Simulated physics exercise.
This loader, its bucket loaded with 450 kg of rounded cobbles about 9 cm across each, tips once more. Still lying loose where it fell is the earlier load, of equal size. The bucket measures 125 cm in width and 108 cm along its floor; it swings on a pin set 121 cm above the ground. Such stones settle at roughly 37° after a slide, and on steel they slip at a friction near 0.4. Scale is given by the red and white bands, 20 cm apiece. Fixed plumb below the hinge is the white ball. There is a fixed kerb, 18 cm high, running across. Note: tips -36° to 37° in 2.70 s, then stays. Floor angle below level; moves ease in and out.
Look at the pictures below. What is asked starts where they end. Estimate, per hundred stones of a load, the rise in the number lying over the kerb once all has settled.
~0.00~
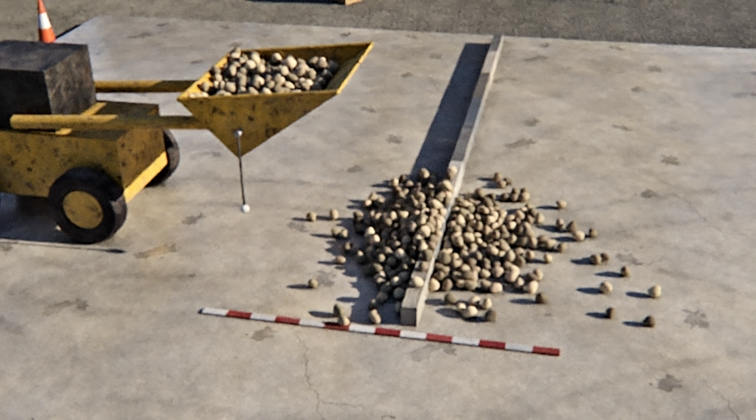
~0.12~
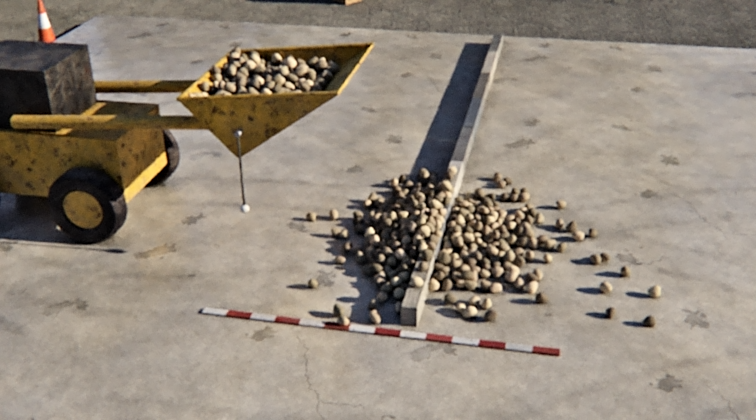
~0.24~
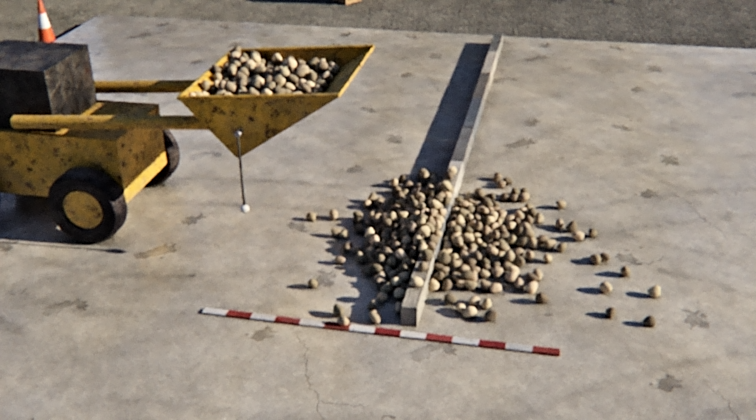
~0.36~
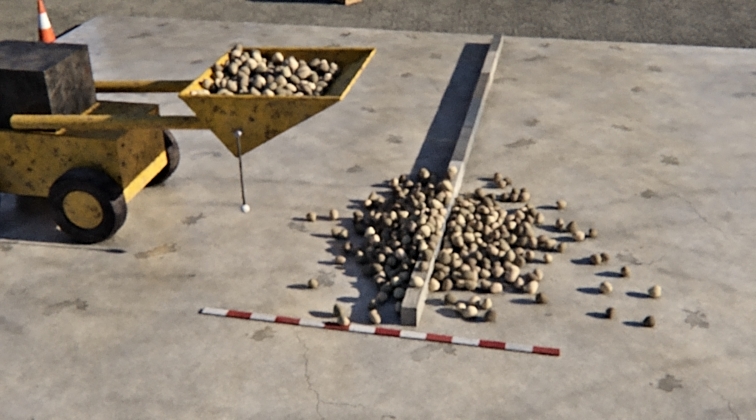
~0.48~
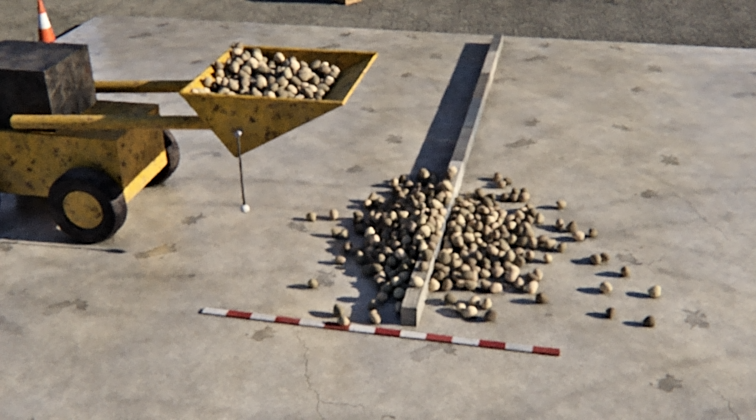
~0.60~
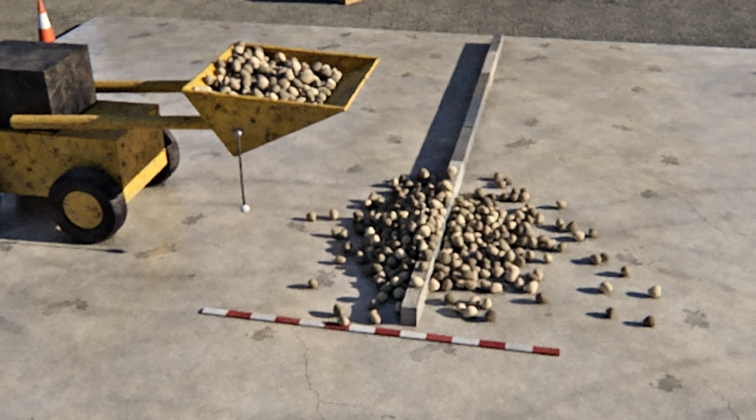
Roughly 0 more per hundred.
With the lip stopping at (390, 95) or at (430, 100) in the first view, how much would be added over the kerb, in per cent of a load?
Around 30 and 90 percent respectively.
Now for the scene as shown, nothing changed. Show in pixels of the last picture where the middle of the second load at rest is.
Their middle is at about (370, 222).
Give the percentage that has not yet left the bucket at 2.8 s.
It keeps some 15 percent of its load.
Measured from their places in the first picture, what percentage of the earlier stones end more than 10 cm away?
Close to 0 per cent.
After 2.0 s the floor is at 26°; in per cent of one load, 99 in the bucket, 61 on this side of the kerb, 40 over the kerb; the foremost stones are at (617, 278).
After 2.8 s the floor is at 37°; in per cent of one load, 17 in the bucket, 142 on this side of the kerb, 40 over the kerb; the foremost stones are at (617, 278).
After 3.2 s the floor is at 37°; in per cent of one load, 0 in the bucket, 160 on this side of the kerb, 40 over the kerb; the foremost stones are at (617, 278).
After 5.9 s the floor is at 37°; in per cent of one load, 0 in the bucket, 160 on this side of the kerb, 40 over the kerb; the foremost stones are at (617, 278). Net gain over the kerb, 0.
